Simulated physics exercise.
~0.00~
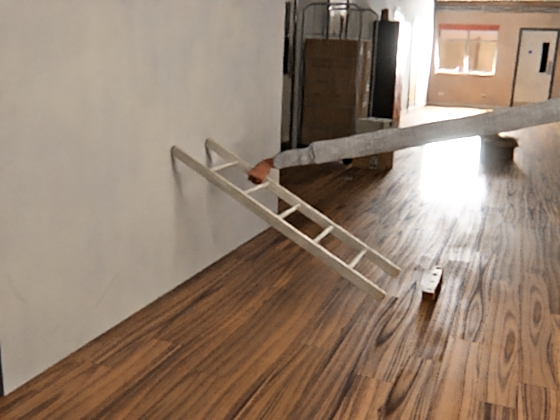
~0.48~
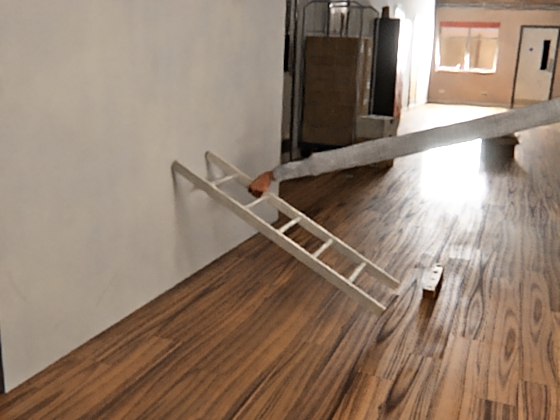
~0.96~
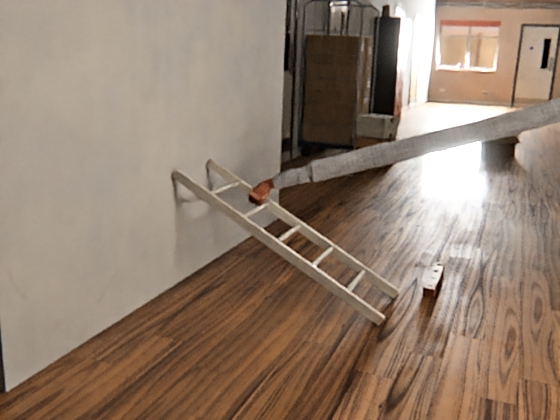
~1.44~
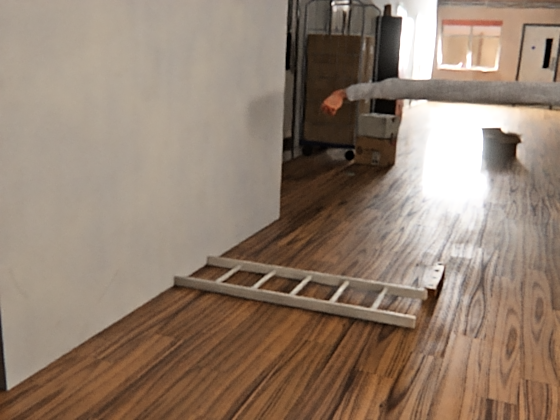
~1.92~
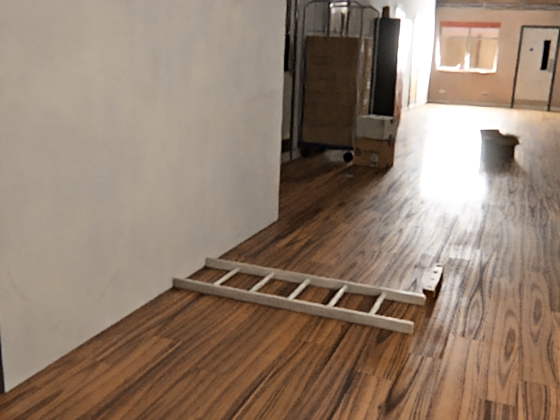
On a wood floor, a hand releases a white ladder leaning against a wall, and it slides down to lie flat.
